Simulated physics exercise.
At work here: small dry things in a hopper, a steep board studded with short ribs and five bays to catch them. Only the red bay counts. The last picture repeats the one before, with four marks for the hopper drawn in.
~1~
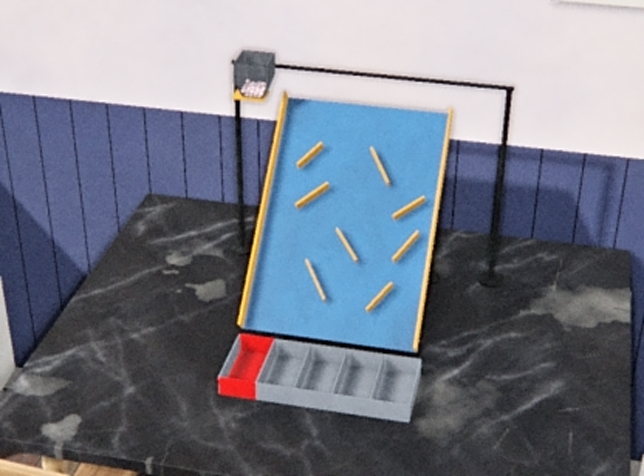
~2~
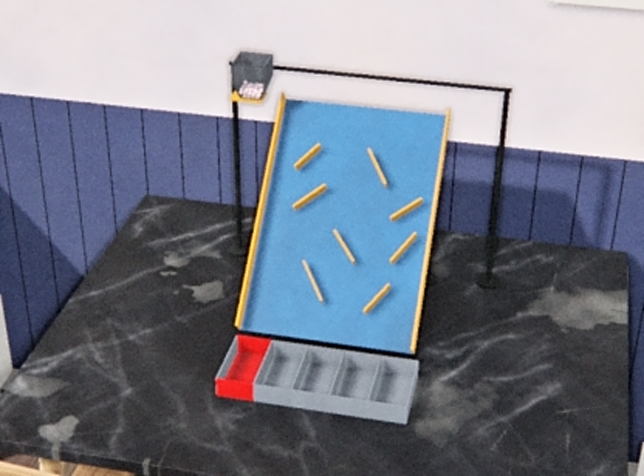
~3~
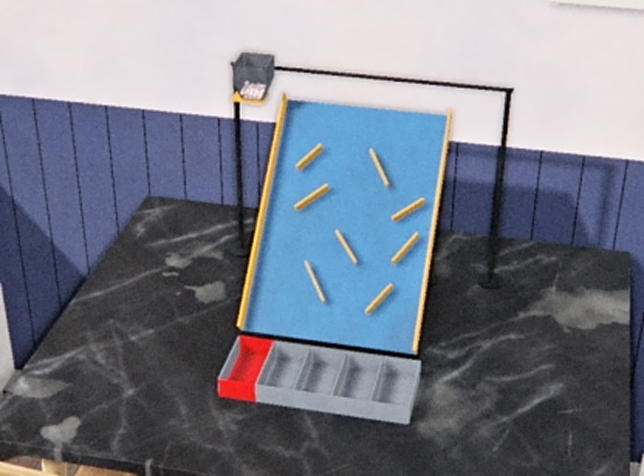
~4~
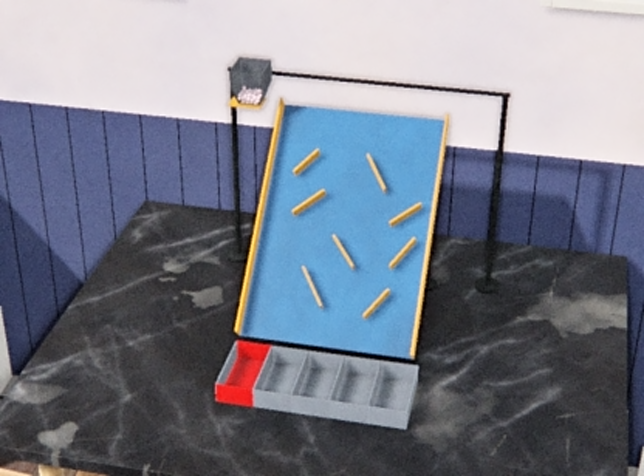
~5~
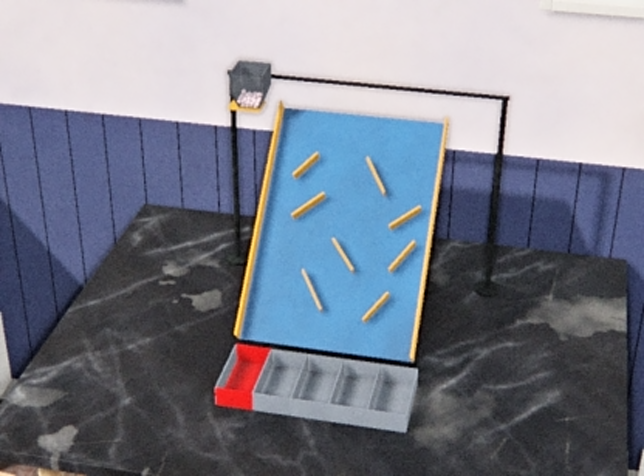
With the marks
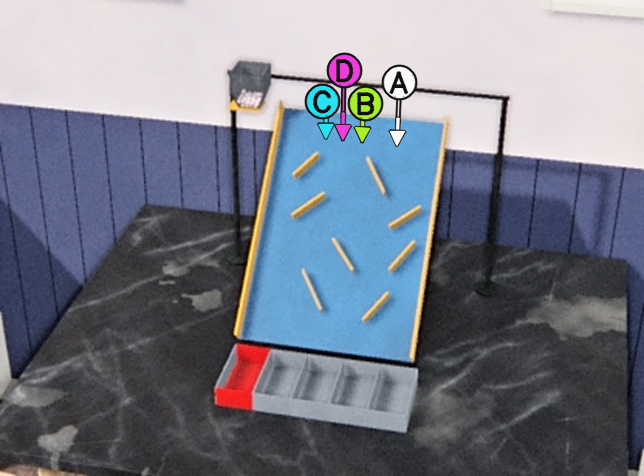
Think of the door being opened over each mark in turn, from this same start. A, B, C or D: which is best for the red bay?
C beats the others.
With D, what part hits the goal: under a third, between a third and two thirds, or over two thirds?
It is under a third.
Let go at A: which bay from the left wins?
The third from the left.
On the marked copy, mark A meets the board at (397, 140); mark B meets the board at (362, 136); mark C meets the board at (325, 133); mark D meets the board at (342, 134).
For mark A, none in the red bay, most in other bays, about a quarter outside the box.
For mark B, a small part in the red bay, about half in other bays, about a third outside the box.
For mark C, about a third in the red bay, about a third in other bays, about a quarter outside the box.
For mark D, a small part in the red bay, about half in other bays, about a third outside the box.
